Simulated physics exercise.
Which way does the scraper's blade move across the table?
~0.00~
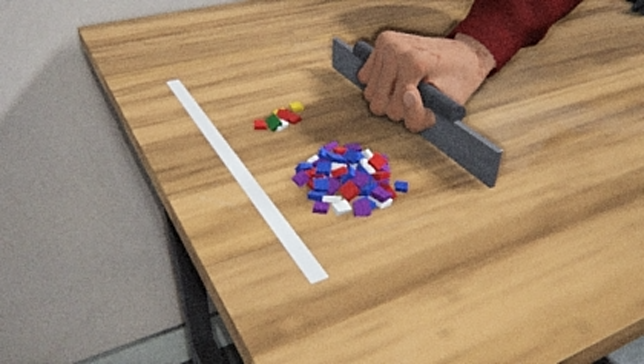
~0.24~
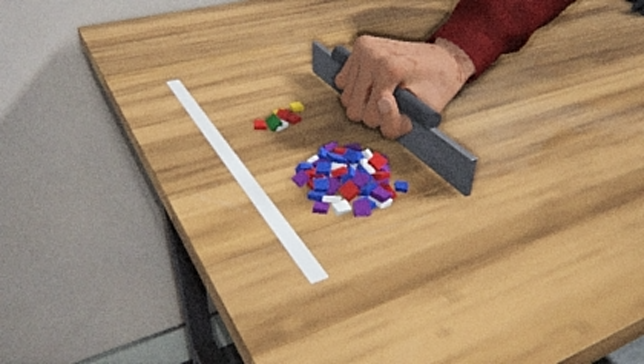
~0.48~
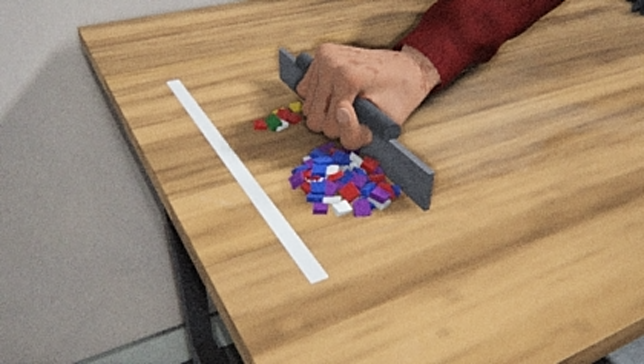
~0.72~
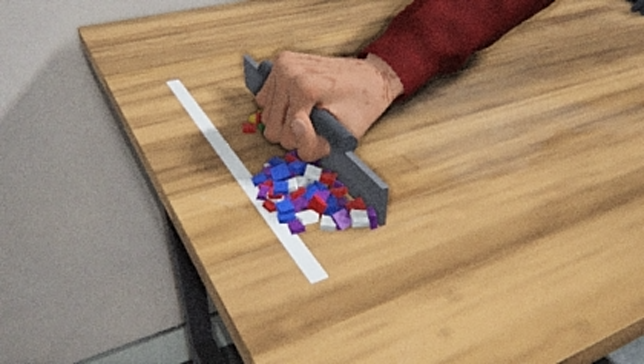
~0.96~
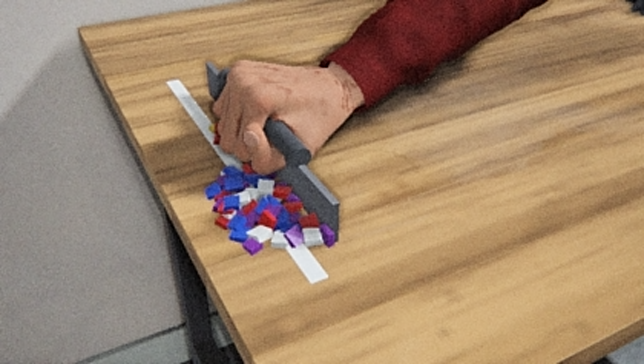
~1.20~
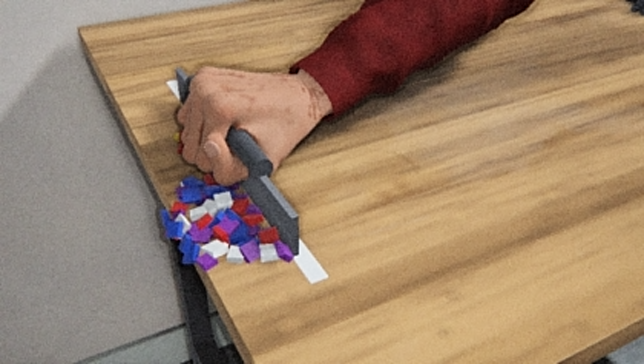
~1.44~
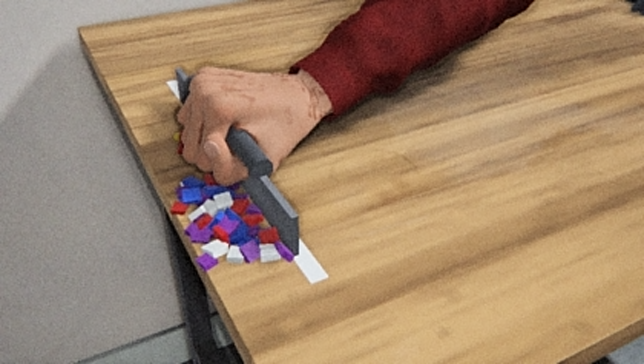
The blade moves to the left, toward the white tape, and then stops there.
